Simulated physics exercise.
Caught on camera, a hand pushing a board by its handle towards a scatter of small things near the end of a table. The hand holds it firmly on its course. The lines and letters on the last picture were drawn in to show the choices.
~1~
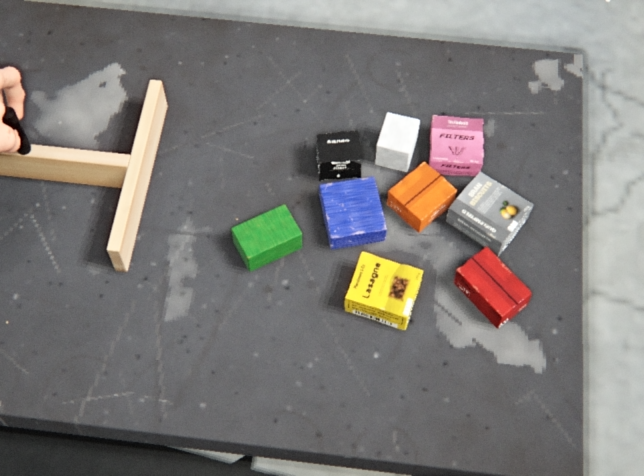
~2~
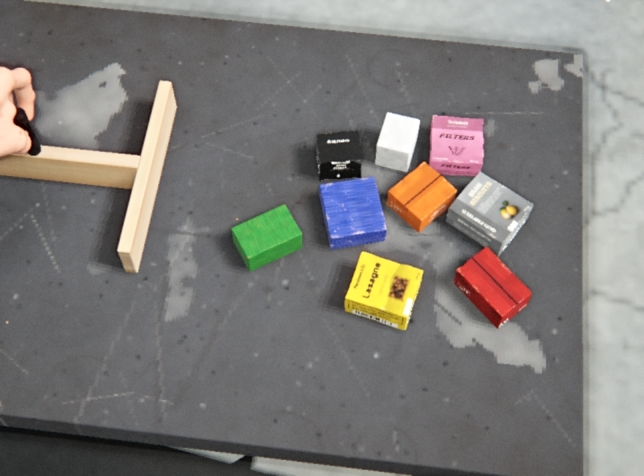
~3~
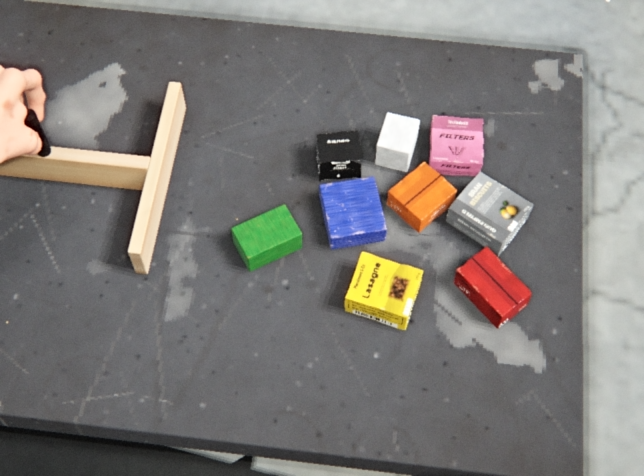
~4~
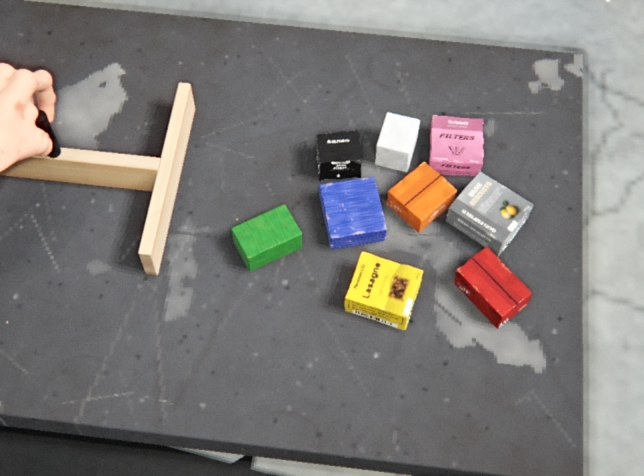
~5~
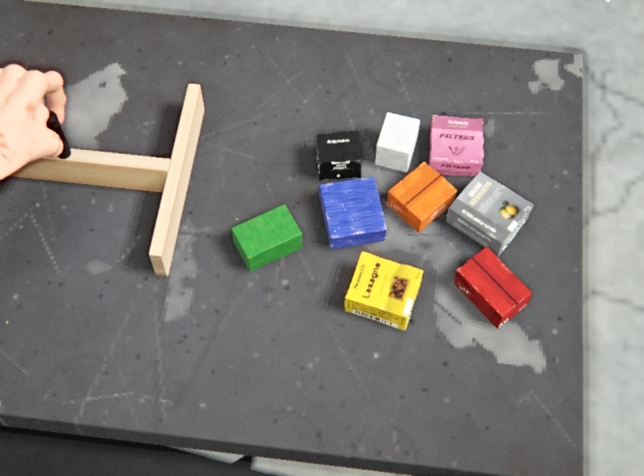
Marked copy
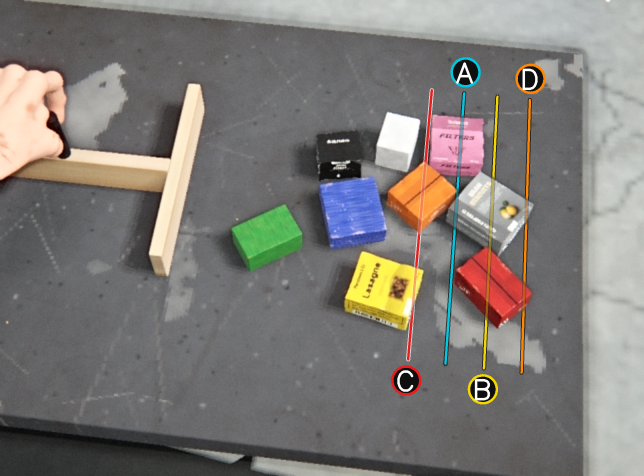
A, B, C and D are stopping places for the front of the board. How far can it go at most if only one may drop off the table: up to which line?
No second one falls up to B.
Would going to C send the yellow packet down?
No.
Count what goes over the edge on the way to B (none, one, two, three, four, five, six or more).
By then, one.
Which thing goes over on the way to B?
The grey packet.
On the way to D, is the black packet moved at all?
Yes.
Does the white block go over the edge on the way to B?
No.
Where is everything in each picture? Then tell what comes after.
Yellow packet (383, 291); green block (267, 238); grey packet (489, 214), in the first frame.
Board (145, 162); black packet (338, 156), in the second frame.
Board (155, 163); blue block (353, 213), in the third frame.
Board (166, 164); red box (492, 288), in the fourth frame.
Board (176, 165); yellow packet (383, 291); green block (267, 238); grey packet (489, 214), in the fifth frame.
On the copy, A at (455, 219); B at (491, 222); C at (421, 215); D at (526, 226).
On B. First, board (289, 177); green block (324, 248); blue block (365, 212).
Then, board (405, 189); grey packet (537, 231); pink box (500, 121).
Finally, board (492, 199); grey packet over the edge; red box (563, 318); one fallen.
By contrast, A is within the limit but short; C is within the limit but short; D drops three.
